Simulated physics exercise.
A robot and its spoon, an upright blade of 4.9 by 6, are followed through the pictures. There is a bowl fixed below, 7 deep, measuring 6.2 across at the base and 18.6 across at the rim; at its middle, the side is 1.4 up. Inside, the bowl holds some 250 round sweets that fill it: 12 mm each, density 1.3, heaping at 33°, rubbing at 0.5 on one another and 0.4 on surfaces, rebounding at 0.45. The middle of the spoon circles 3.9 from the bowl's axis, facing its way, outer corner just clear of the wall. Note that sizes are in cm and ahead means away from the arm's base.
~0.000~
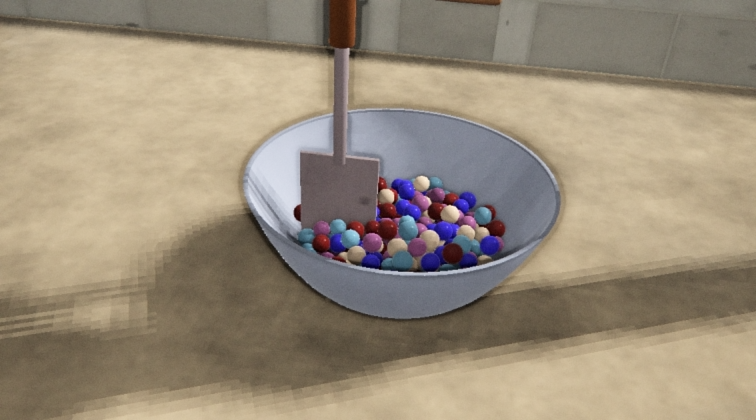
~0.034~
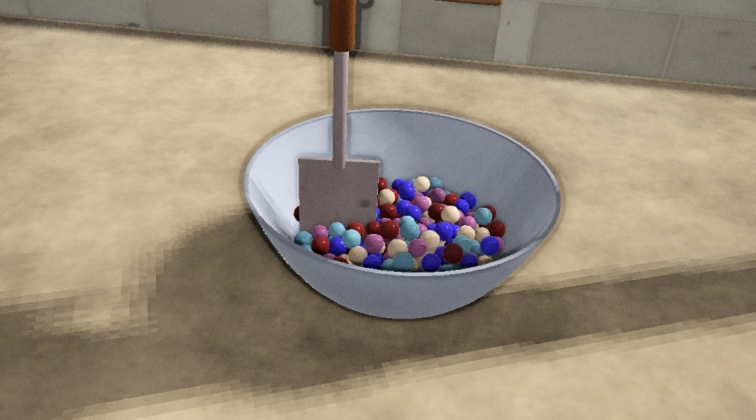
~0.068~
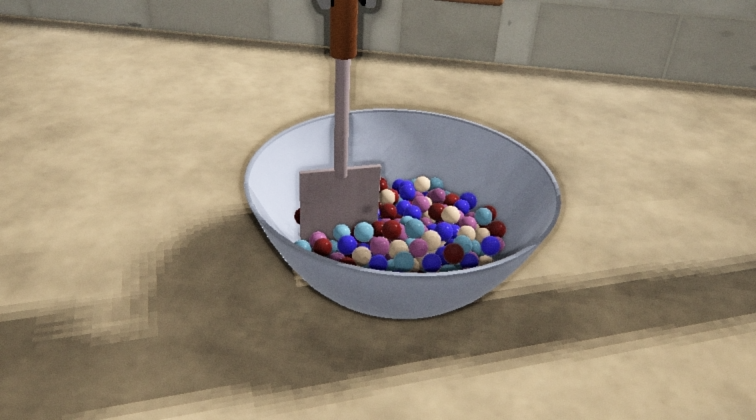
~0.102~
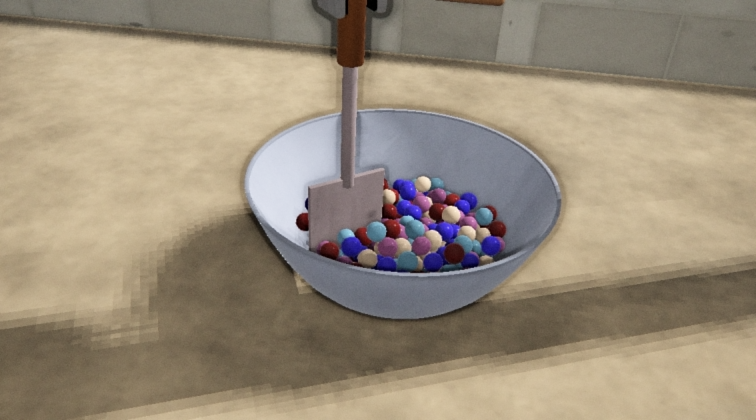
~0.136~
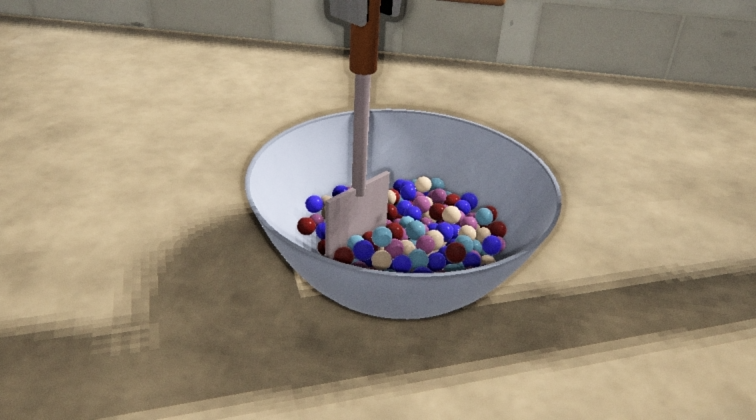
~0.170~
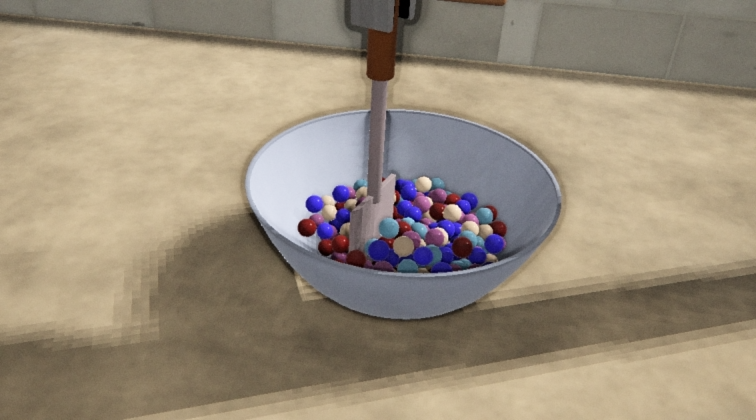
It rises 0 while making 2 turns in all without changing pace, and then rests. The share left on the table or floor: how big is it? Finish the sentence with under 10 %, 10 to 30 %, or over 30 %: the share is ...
The share is under 10 %.
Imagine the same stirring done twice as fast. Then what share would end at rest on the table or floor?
That would be some 35 percent.
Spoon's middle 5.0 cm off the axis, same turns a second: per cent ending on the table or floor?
Close to 5 in a hundred then.
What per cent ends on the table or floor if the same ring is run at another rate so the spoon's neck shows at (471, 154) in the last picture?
About 45 %.
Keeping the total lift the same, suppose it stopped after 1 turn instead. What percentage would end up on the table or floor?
Then some 0 per cent.
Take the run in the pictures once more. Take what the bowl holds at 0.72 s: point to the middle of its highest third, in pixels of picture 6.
Roughly at (308, 192).
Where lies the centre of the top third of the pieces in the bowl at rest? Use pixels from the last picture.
Somewhere close to (323, 241).
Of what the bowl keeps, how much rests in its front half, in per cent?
65 %.
After 0.72 s, 326° round, highest piece 8 above the table; 251 in the bowl, 3 on the table or floor.
After 1.26 s, 223° round, highest piece 8 above the table; 244 in the bowl, 10 on the table or floor.
After 1.74 s, 0° round, highest piece 7 above the table; 242 in the bowl, 12 on the table or floor.
After 2.44 s, 0° round, highest piece 7 above the table; 242 in the bowl, 12 on the table or floor.
At rest, 242 in the bowl, 12 on the table or floor. That is 5 % on the table or floor.
